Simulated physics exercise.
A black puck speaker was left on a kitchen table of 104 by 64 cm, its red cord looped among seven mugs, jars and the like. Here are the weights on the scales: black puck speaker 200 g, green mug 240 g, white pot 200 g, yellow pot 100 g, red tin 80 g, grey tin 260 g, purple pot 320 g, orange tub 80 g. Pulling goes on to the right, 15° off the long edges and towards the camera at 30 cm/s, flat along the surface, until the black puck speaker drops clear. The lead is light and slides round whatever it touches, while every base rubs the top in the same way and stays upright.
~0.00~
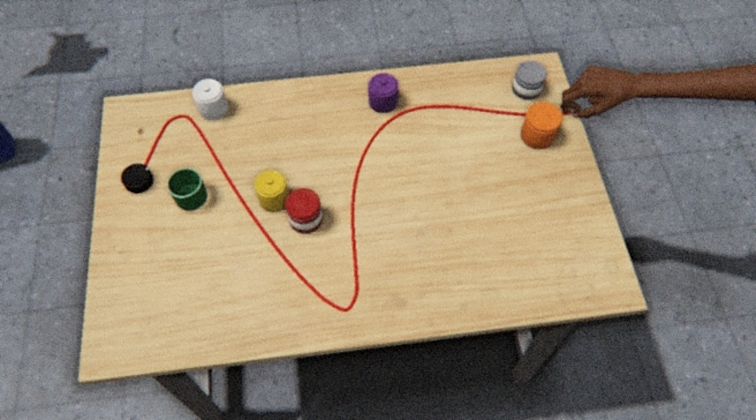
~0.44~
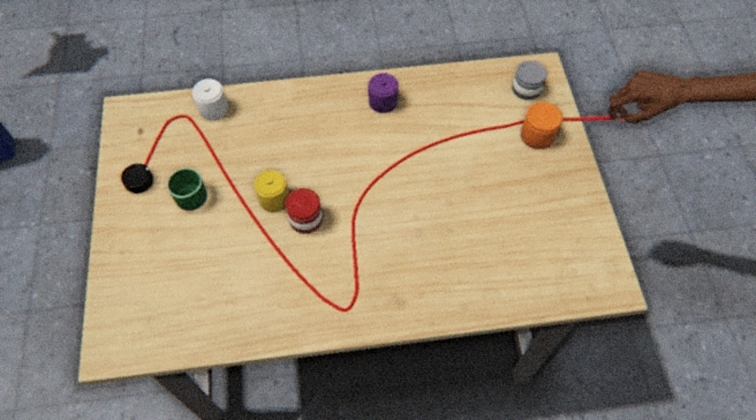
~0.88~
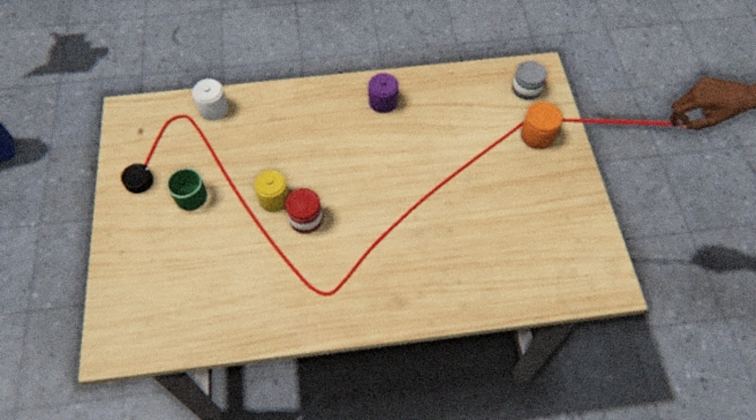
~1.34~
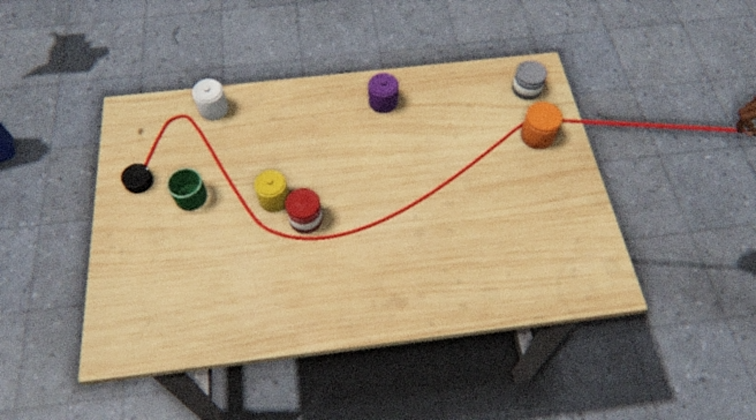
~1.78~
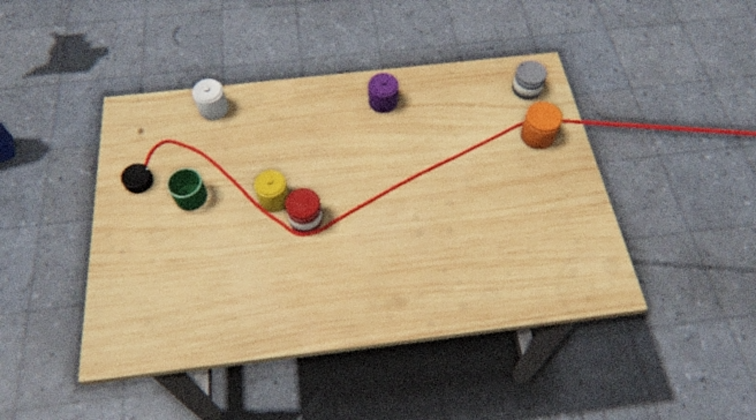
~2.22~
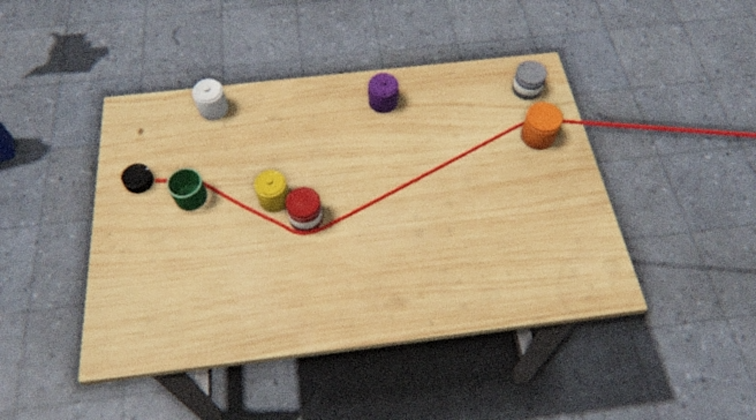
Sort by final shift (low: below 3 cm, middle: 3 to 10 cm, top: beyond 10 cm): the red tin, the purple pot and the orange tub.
Result: Red tin travels a long way, purple pot stays about where it is, orange tub reaches the top band.
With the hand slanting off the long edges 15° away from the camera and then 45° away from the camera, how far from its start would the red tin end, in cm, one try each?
It would shift around 18 cm the first time and around 18 cm the second time.
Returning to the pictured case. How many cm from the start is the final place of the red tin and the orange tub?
About 12 cm, 16 cm.
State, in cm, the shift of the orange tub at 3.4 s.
About 12 cm.
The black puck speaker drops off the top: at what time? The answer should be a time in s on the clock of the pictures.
Around 5.8 s.
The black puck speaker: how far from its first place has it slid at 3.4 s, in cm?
Call it close to 24 cm.
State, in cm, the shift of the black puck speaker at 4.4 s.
Some 54 cm.
After 3.4 s the black puck speaker has slid 24 cm; shifted so far, orange tub 12 cm, red tin 12 cm, yellow pot 7 cm, green mug 2 cm.
After 4.4 s the black puck speaker has slid 54 cm; shifted so far, red tin 13 cm, orange tub 12 cm, yellow pot 8 cm, green mug 2 cm.
After 5.4 s the black puck speaker has slid 82 cm; shifted so far, red tin 13 cm, orange tub 13 cm, yellow pot 8 cm, green mug 2 cm.
After 6.1 s the black puck speaker is off the top; shifted so far, orange tub 15 cm at (587, 172), red tin 13 cm at (320, 147), yellow pot 8 cm, green mug 2 cm, purple pot 0 cm at (384, 81).
